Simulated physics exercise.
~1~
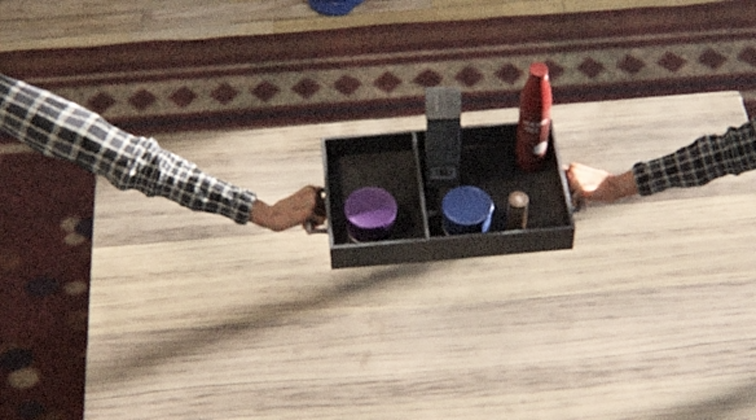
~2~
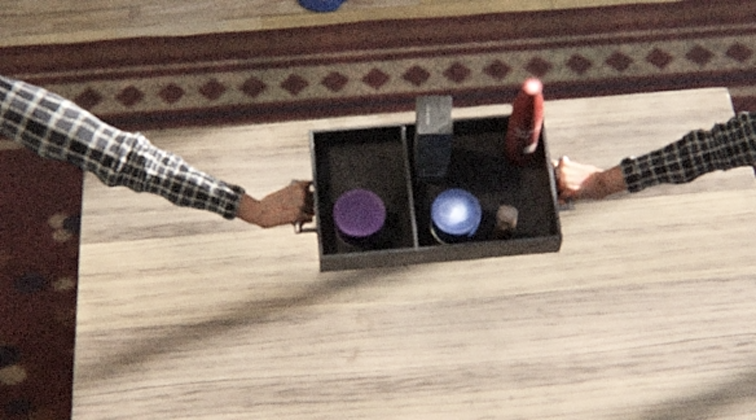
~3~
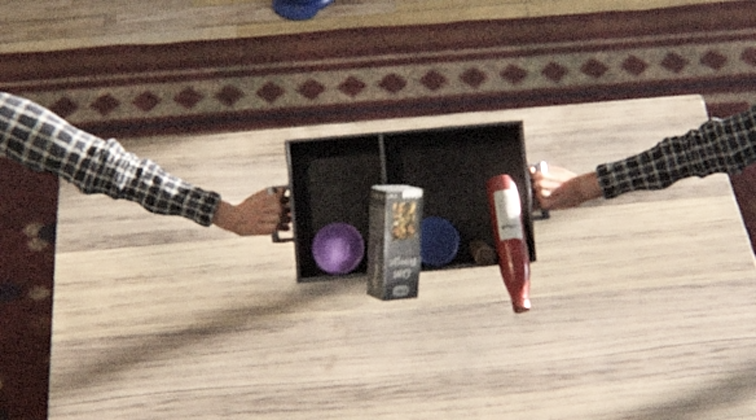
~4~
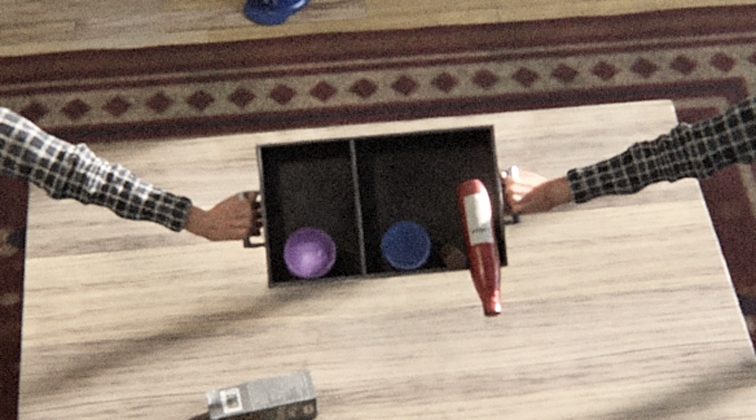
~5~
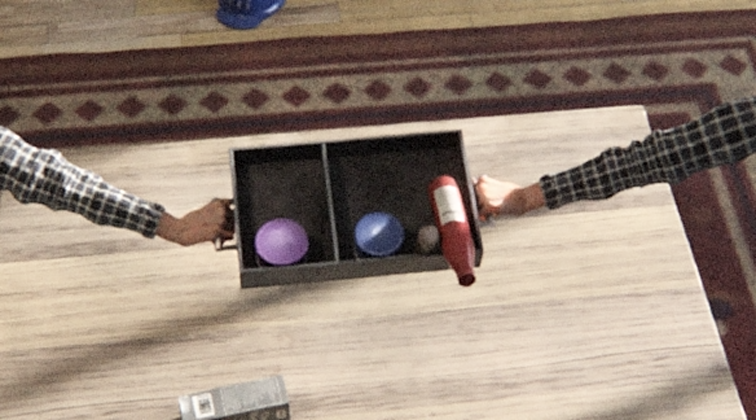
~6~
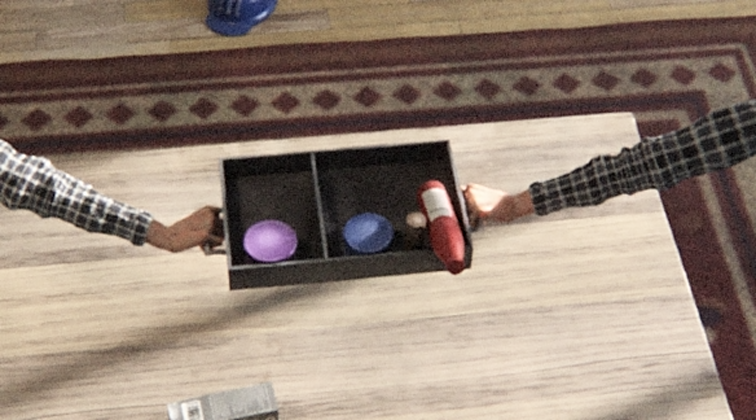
Two hands in checked sleeves hold a black divided crate above a pale wooden table, seen from above, with a patterned red rug behind. A purple tub sits in the left section, while a tall grey carton, a red bottle, a blue tub and a small brown shaker stand in the right. The crate tips with its near side down, and the carton and bottle topple toward the near wall. The carton falls over the edge onto the table. The crate then tilts back toward level, leaving the carton lying on the table and the bottle tipped over inside beside the upright shaker and both tubs.
